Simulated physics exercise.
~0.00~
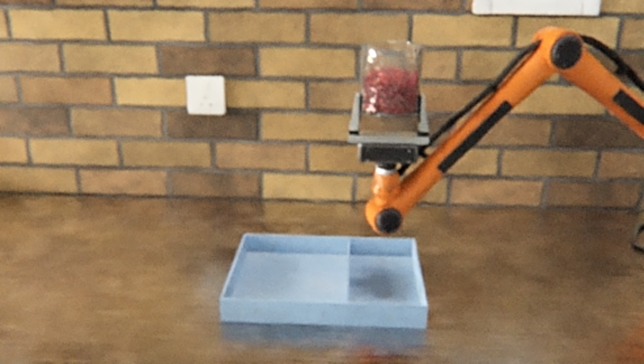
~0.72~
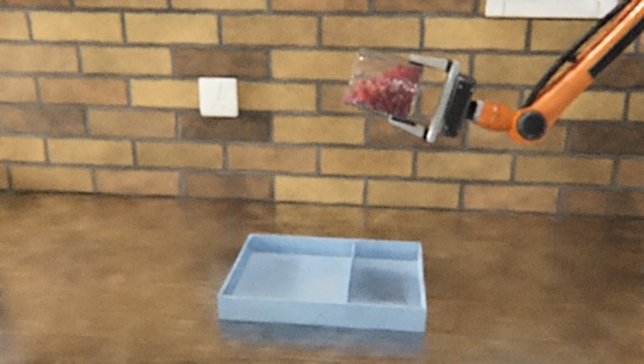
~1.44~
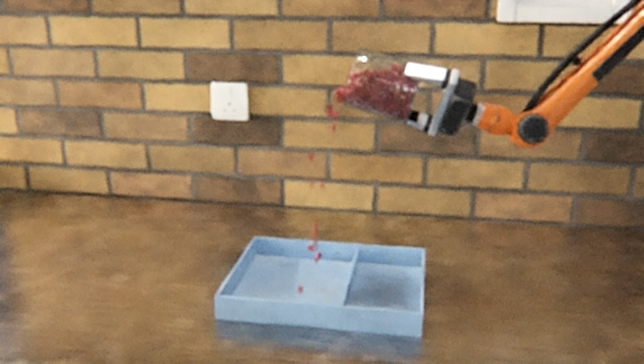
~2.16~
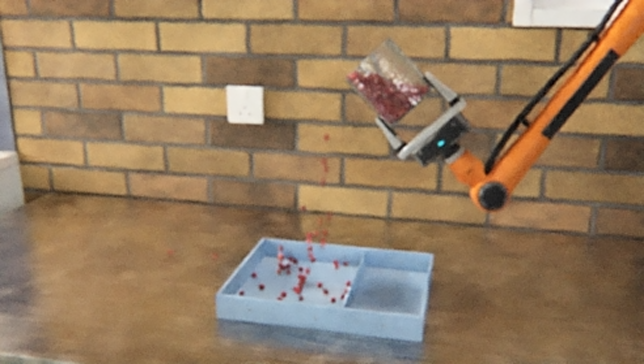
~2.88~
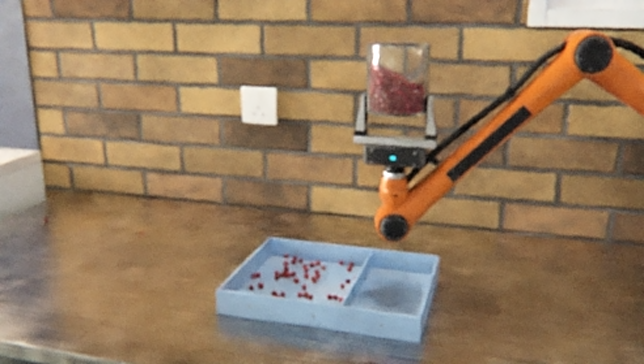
Orange robot arm tipping a clear tumbler of red beads, scattering some into a blue tray's left section, then standing it upright.
